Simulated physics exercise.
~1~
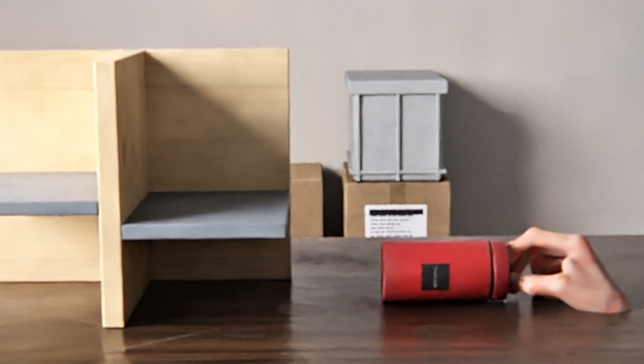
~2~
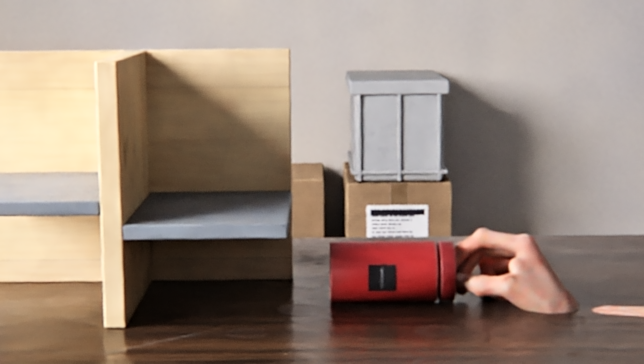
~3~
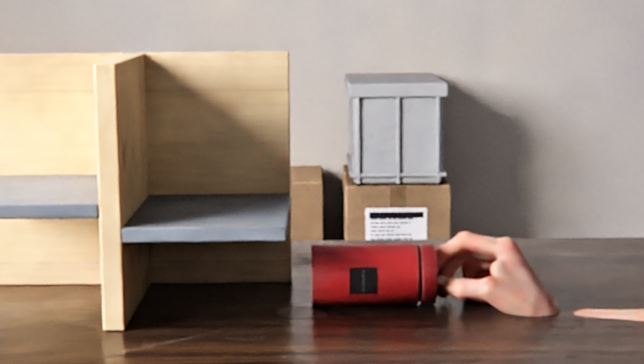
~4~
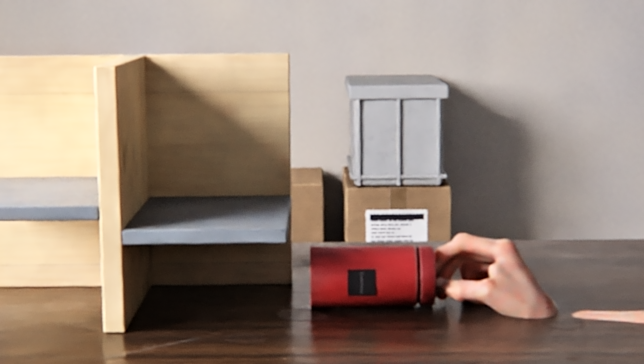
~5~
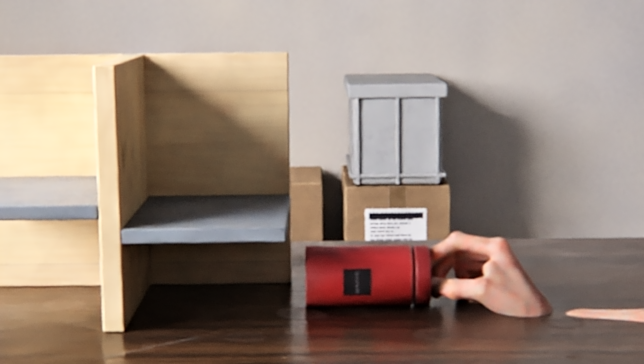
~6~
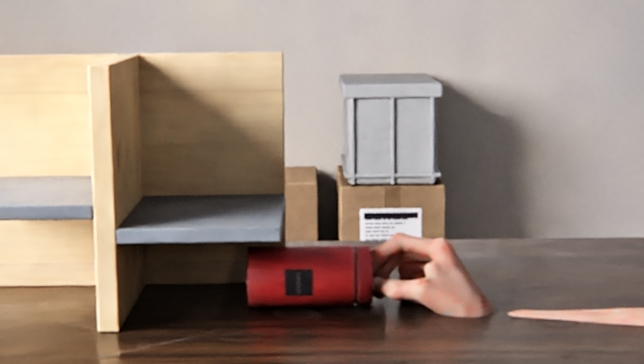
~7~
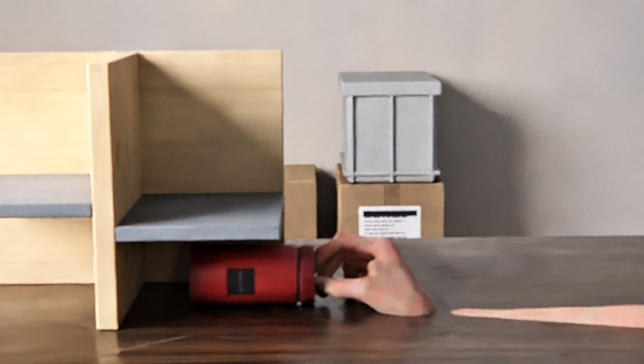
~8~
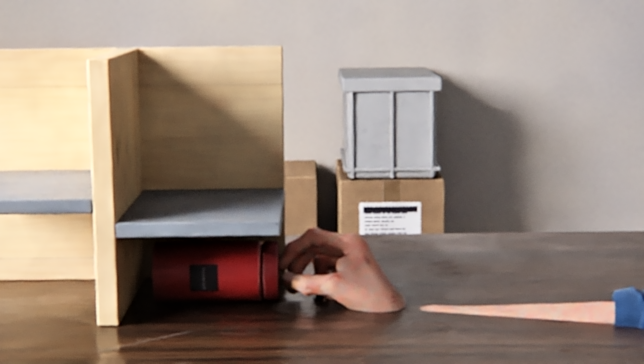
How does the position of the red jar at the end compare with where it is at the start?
At the start the red jar lies on the open table to the right of the rack. By the end it is farther left, lying under the grey shelf.
